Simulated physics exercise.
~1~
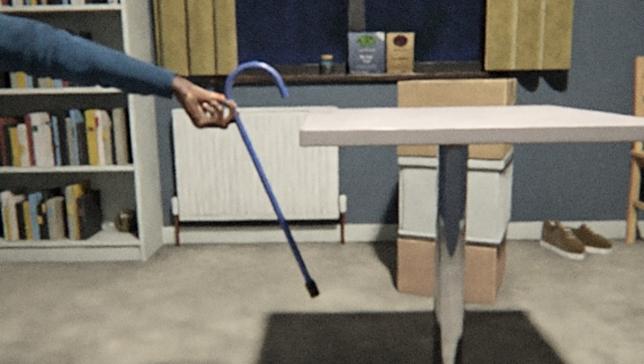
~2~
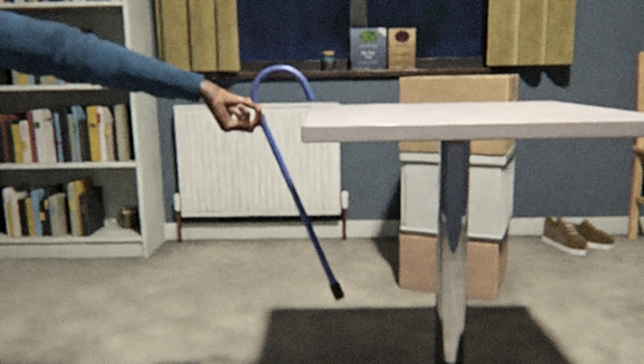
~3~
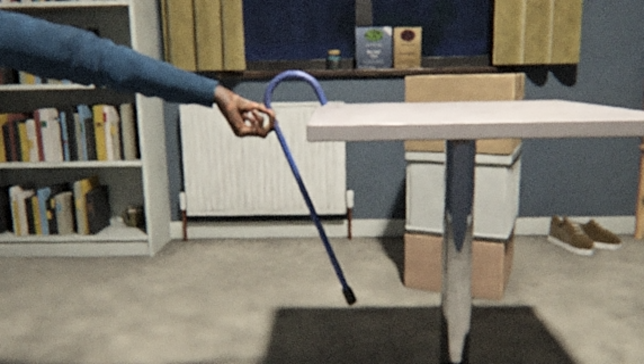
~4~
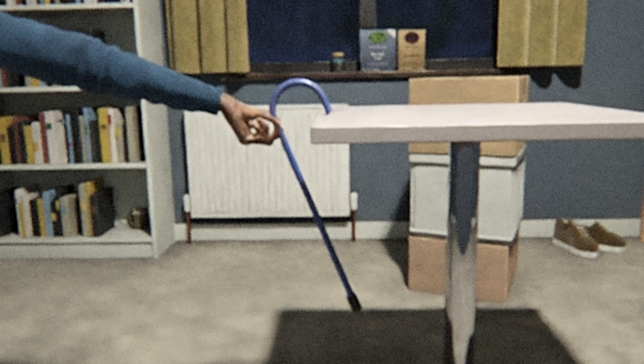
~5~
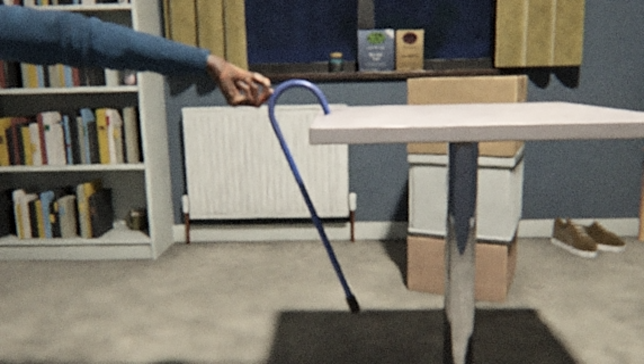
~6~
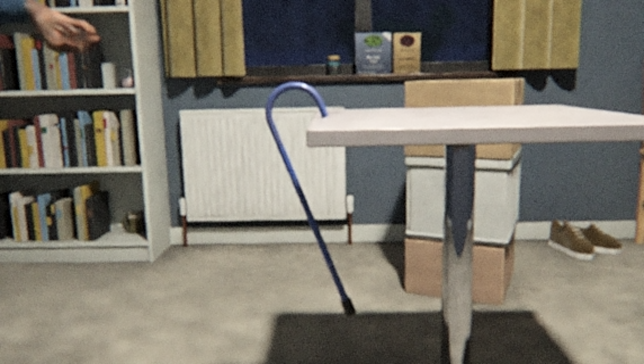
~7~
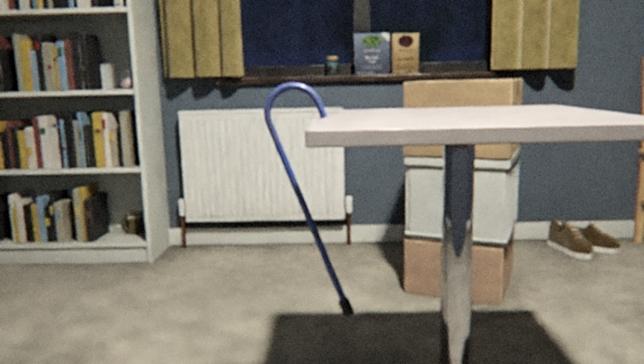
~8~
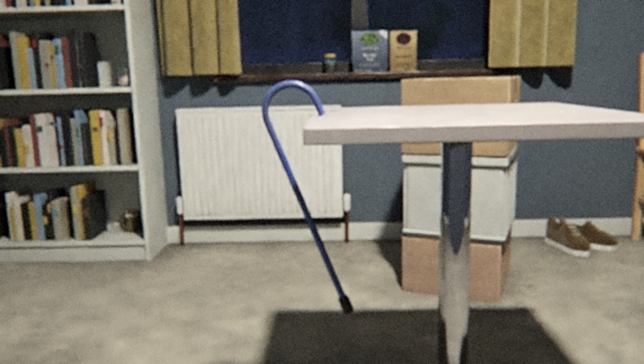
In a room with a bookshelf and radiator, a hand hooks a blue cane onto a table edge, releases it and withdraws, leaving it hanging.
